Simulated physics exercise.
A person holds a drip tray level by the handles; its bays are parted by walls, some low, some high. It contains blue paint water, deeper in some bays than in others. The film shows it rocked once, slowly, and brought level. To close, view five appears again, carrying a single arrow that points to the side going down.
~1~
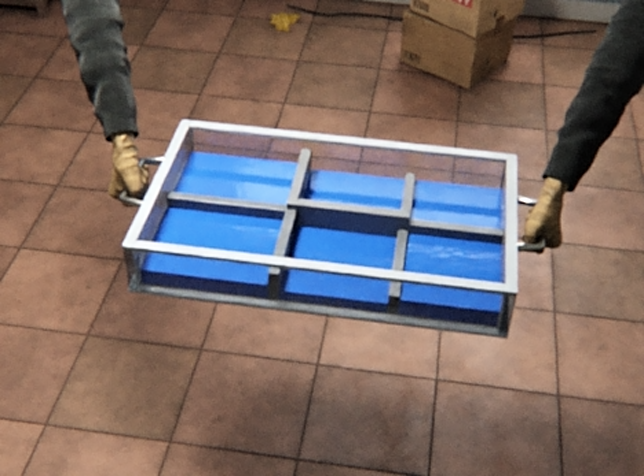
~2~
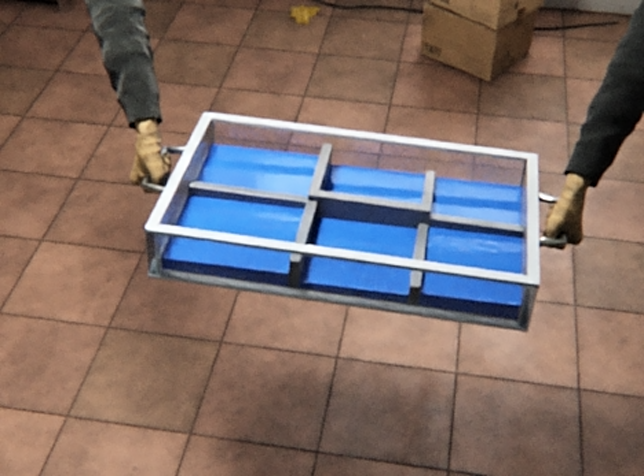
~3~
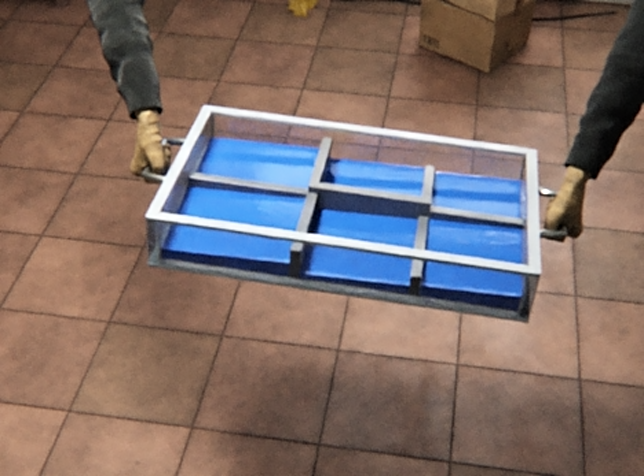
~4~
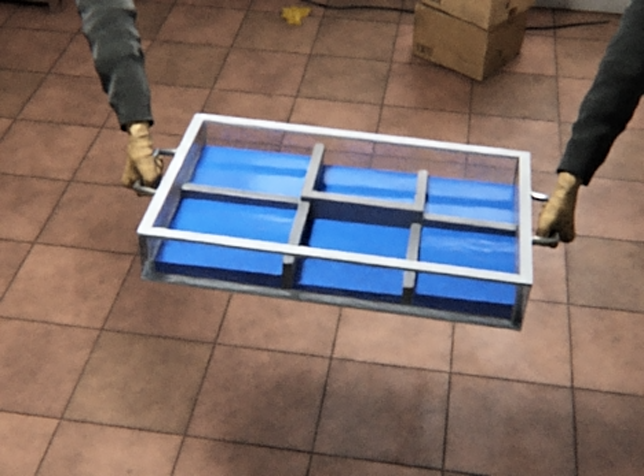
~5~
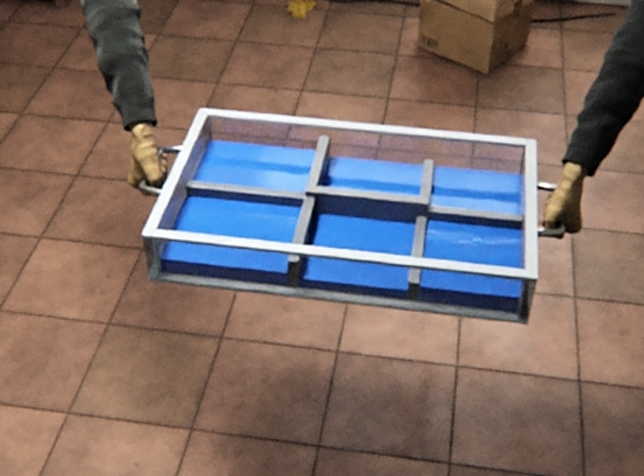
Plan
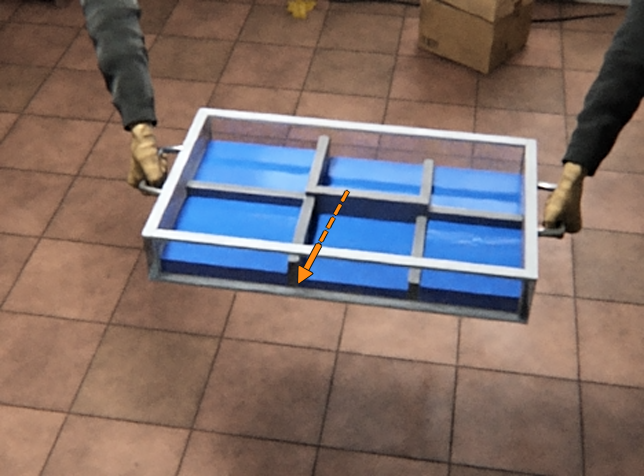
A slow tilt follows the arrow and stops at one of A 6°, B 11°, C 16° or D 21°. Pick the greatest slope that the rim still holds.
D is the one.
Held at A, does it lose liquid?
No.
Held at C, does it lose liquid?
No, not at all.
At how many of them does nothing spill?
All of them.
The arrow ends at (301, 278).
Choosing A, nothing spills; the back left bay holds the most.
Choosing B, nothing spills; the back left bay holds the most.
Choosing C, nothing spills; the front left bay holds the most.
Choosing D, nothing spills; the front left bay holds the most.
